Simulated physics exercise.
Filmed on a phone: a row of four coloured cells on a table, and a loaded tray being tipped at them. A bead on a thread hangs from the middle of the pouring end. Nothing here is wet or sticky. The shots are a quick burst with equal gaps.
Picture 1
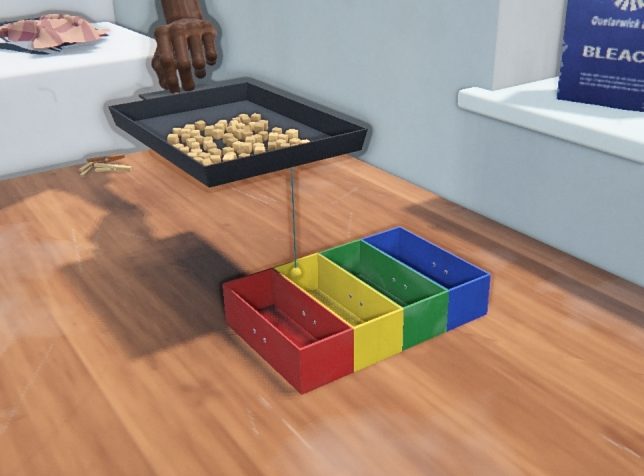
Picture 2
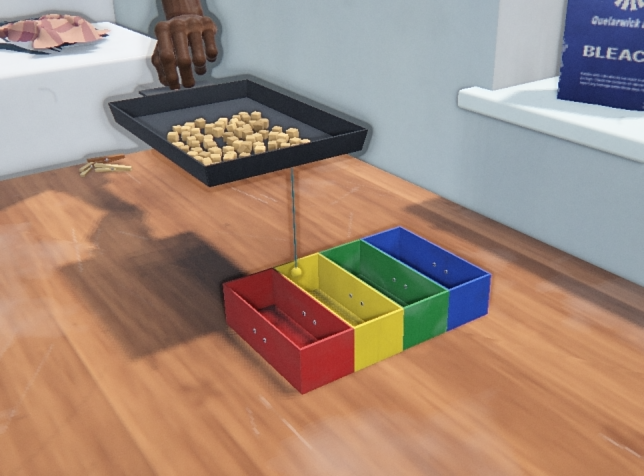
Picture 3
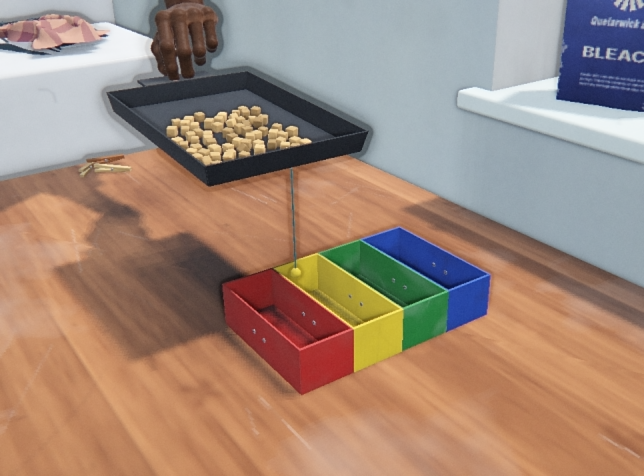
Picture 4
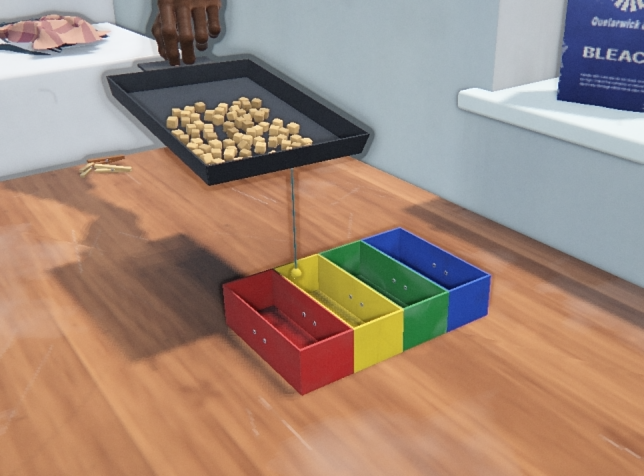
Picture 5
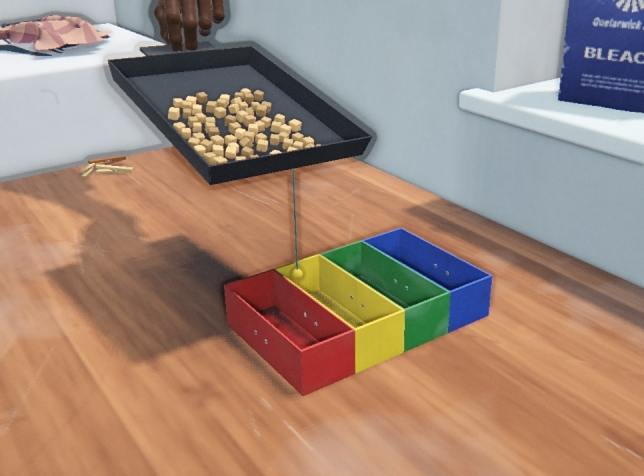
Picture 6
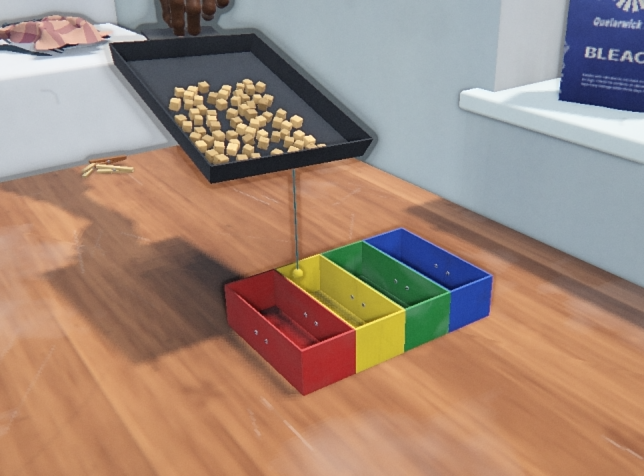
A dark tray of small wooden cubes gradually tilts beside a hand above four coloured cells.
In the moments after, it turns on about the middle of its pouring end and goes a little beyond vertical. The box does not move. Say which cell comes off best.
Most goes to the yellow cell.
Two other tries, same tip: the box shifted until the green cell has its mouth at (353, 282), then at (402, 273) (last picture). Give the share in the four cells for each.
Roughly 90 per cent, and 90 per cent.
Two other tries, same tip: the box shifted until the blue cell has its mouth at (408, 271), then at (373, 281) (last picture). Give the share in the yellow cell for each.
The first gives 30 %, the second 20 %.
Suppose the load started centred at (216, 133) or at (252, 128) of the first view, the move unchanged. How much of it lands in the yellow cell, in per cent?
About 40 and 40 per cent.
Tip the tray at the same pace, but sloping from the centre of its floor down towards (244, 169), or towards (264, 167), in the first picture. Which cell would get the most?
One: Red. Two: The cell in red.
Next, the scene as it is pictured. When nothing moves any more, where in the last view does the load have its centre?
Roughly at (358, 341).
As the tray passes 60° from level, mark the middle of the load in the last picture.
Around (291, 137).
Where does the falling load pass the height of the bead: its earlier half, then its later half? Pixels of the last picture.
First near (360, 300), later near (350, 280).
Shortly afterwards, tray tipped steeply; the whole lot on the tray.
Next, tray tipped right over; all but a few on the tray; only a few in the green cell.
Some moments later, tray tipped past a quarter turn; near a third in the yellow cell; near a quarter in the red cell; near a quarter in the green cell; a little falling or outside the box.
In the end, tray tipped past a quarter turn; near a third in the yellow cell; near a quarter in the red cell; near a quarter in the green cell; none at all in the blue cell; a little outside the box.
